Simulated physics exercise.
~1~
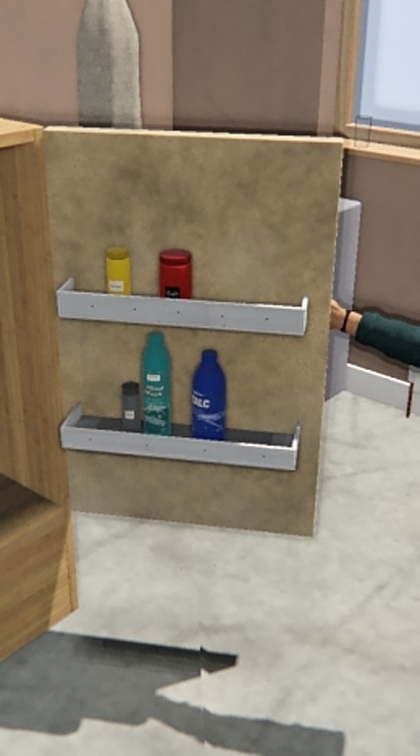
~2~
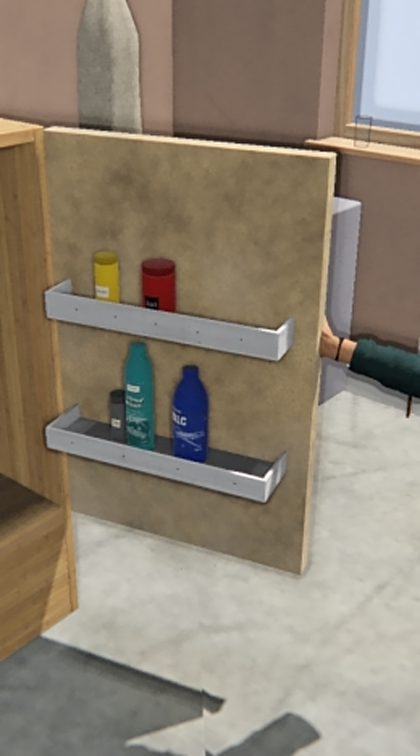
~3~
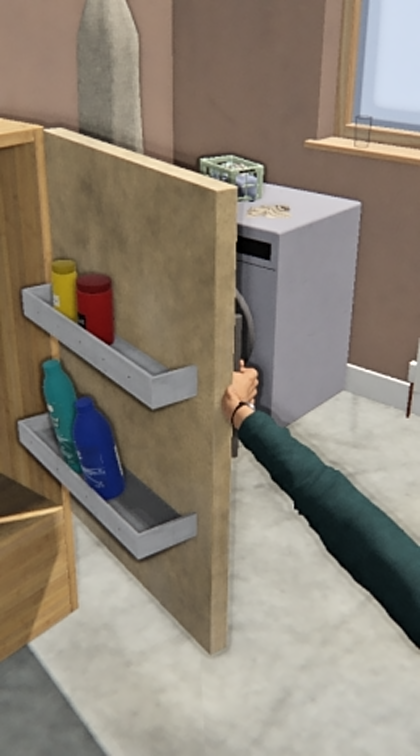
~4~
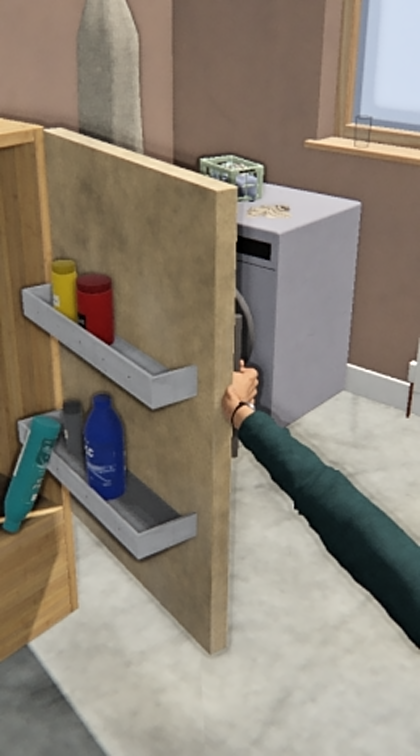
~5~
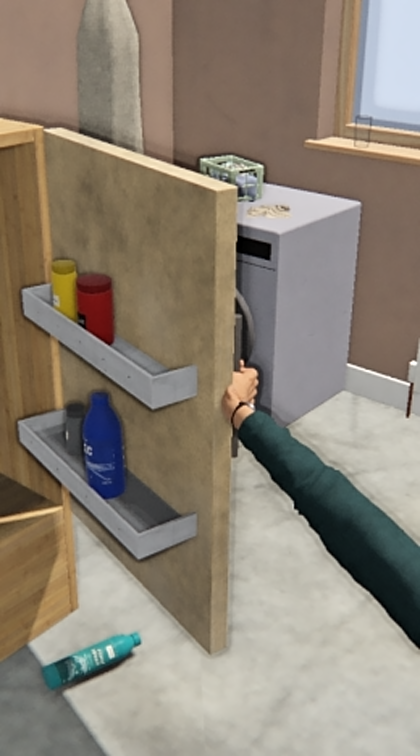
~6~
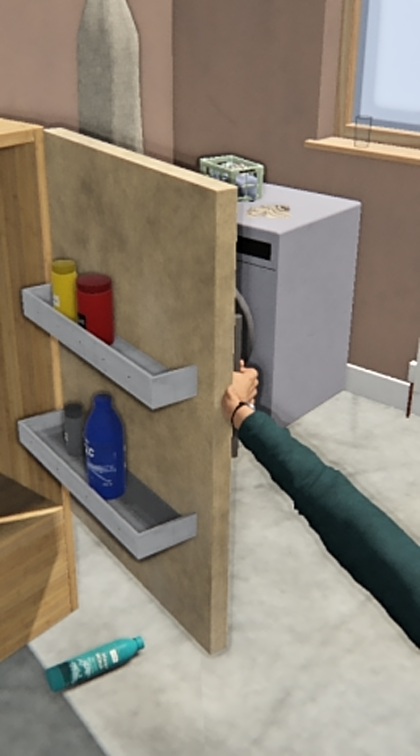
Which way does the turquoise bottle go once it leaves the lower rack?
It falls down past the rack and ends up lying on the floor.
